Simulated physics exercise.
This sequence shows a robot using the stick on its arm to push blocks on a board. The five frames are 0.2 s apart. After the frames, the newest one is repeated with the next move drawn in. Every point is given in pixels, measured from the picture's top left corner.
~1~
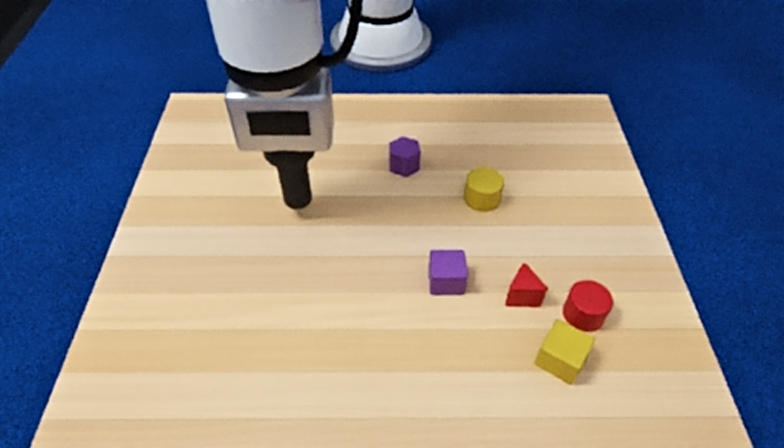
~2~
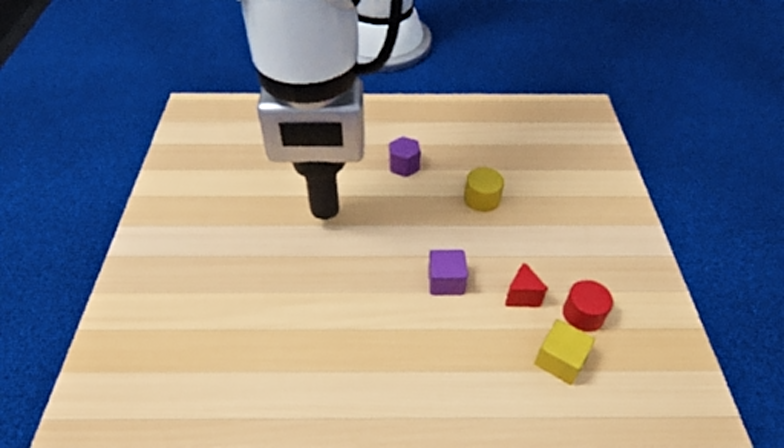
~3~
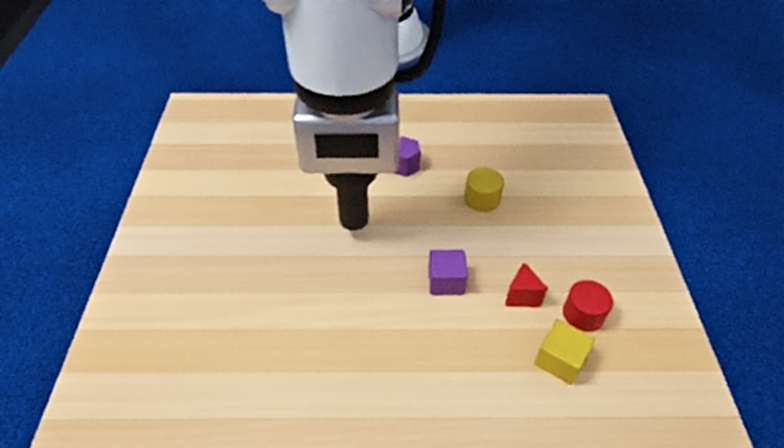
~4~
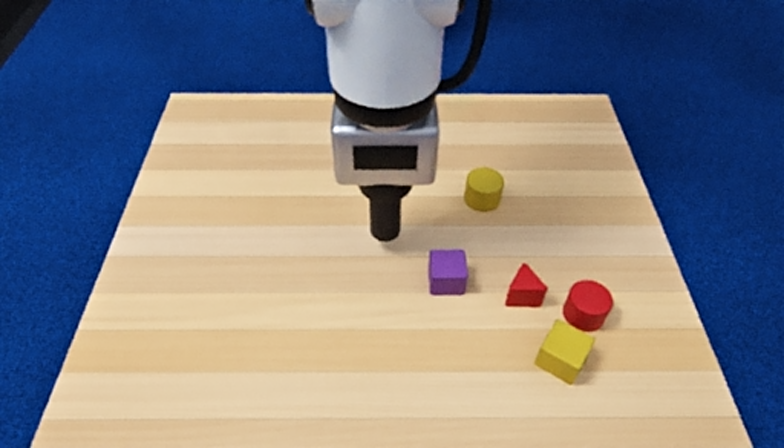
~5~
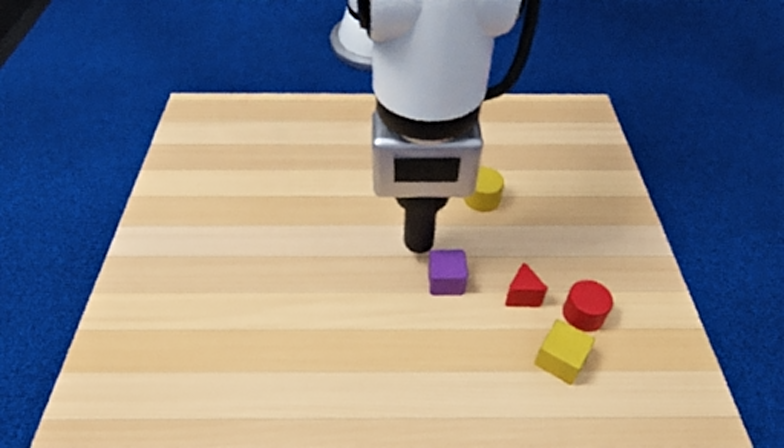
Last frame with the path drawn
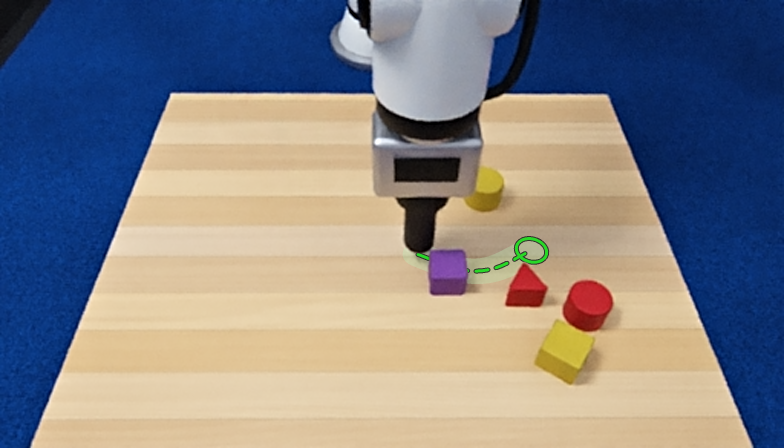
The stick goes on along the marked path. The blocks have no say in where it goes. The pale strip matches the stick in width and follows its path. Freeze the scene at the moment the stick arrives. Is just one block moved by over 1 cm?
Answer: Yes.
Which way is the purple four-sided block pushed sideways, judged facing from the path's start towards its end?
Towards the right-hand side.
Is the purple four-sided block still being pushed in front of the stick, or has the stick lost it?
Looking at the end of the path, the purple four-sided block has slipped free of the stick.
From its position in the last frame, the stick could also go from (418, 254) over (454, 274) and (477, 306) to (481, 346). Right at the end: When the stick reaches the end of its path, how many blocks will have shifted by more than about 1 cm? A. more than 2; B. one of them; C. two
My pick is B.
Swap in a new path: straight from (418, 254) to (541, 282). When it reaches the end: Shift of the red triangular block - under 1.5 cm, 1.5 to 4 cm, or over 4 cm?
Shift of 1.5 to 4 cm.
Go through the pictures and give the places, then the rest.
Stick's lower end (298, 199); purple four-sided block (449, 263); red triangular block (528, 279), in the first frame.
Stick (325, 209); blocks still, in the second frame.
Stick (354, 220); blocks still, in the third frame.
Stick (385, 231); blocks still, in the fourth frame.
Stick (419, 242); purple four-sided block (449, 263); red triangular block (528, 279), in the fifth frame.
Drawn move, from (418, 254) by way of (457, 269) and (498, 267) to (531, 250).
What follows on the original path. One third of the way, stick (459, 256); purple four-sided block (463, 278).
Two thirds of the way, stick (502, 254); purple four-sided block (464, 280), turned 15° clockwise.
At the end, stick (535, 237); purple four-sided block (464, 280), turned 15° clockwise; red triangular block still.
